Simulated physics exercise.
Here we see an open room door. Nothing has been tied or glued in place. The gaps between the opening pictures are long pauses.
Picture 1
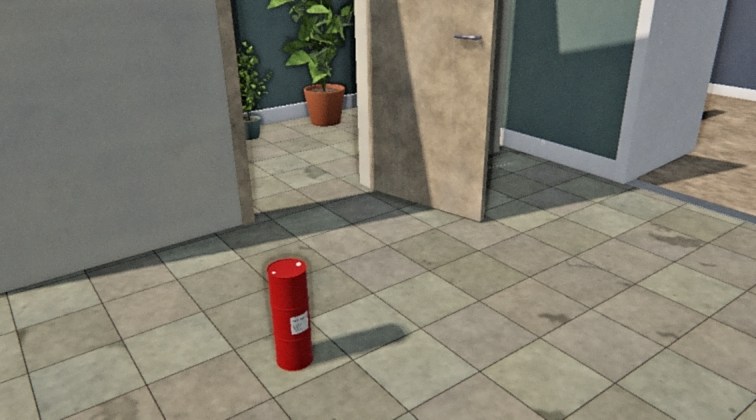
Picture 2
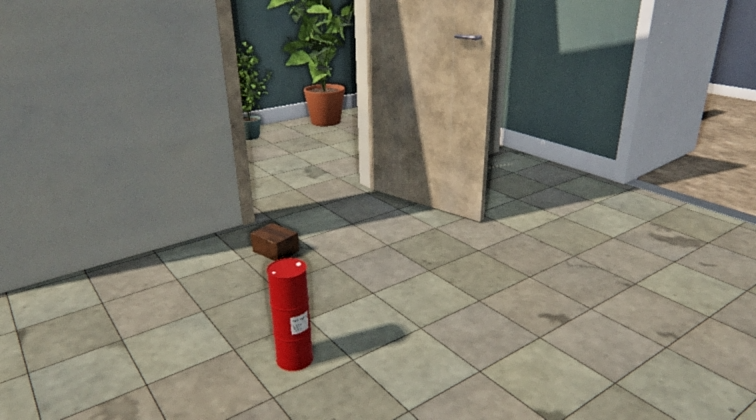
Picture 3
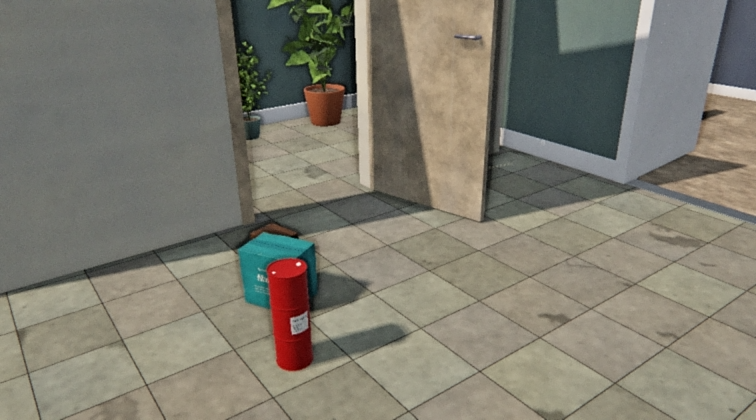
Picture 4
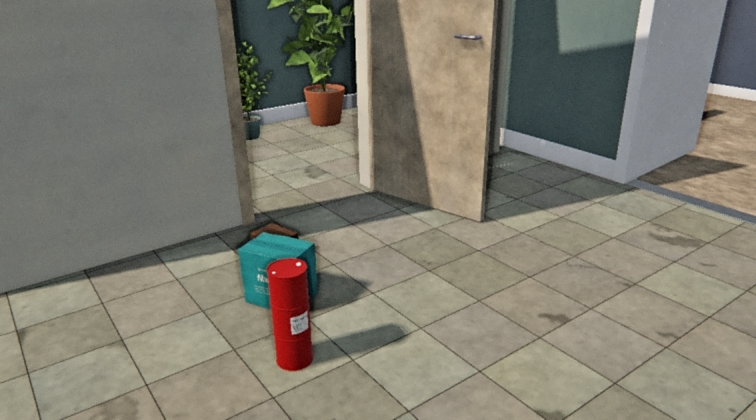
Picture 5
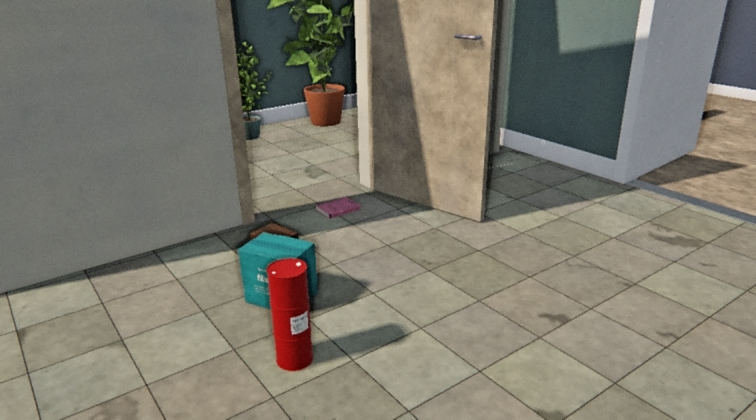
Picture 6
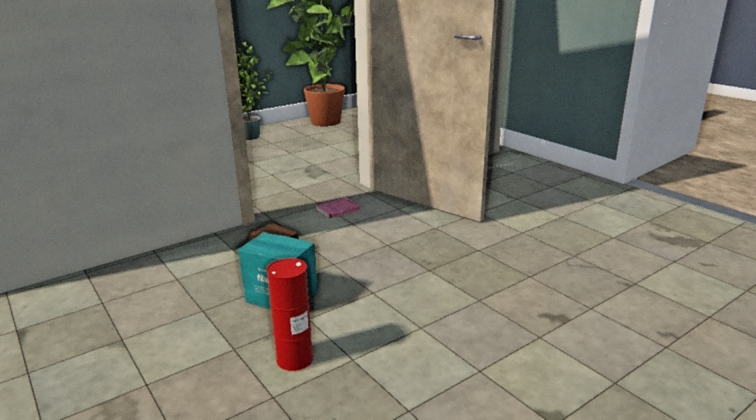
A tiled room with an open wooden door, a grey wall at left and potted plants beyond the doorway is seen from a raised, unmoving viewpoint. A red canister stands on the floor left of centre, and the door stays still. Between views, a brown parcel appears behind the canister, then a turquoise box in front of the parcel, and lastly a flat pink book by the doorway.
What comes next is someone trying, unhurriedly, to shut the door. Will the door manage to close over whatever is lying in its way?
The door ends up closed.
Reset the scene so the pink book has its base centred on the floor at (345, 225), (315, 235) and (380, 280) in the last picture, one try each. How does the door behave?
Case 1: Door ends up flush. Case 2: Door stays partly open. Case 3: Door ends up flush.
Then, 0.90 s past the last view, door at 78°.
Then, 1.60 s past the last view, door at 38°; pink book displaced a little near (332, 207).
Then, 1.90 s past the last view, door at 21°; pink book displaced a little near (319, 206).
Then, 2.20 s past the last view, door at 3°; pink book displaced about its own width near (306, 201).
Finally, door at 0°; moved from the start, pink book; the other 3 still in place. Final places as the last picture's camera would see them, pink book near (301, 197).
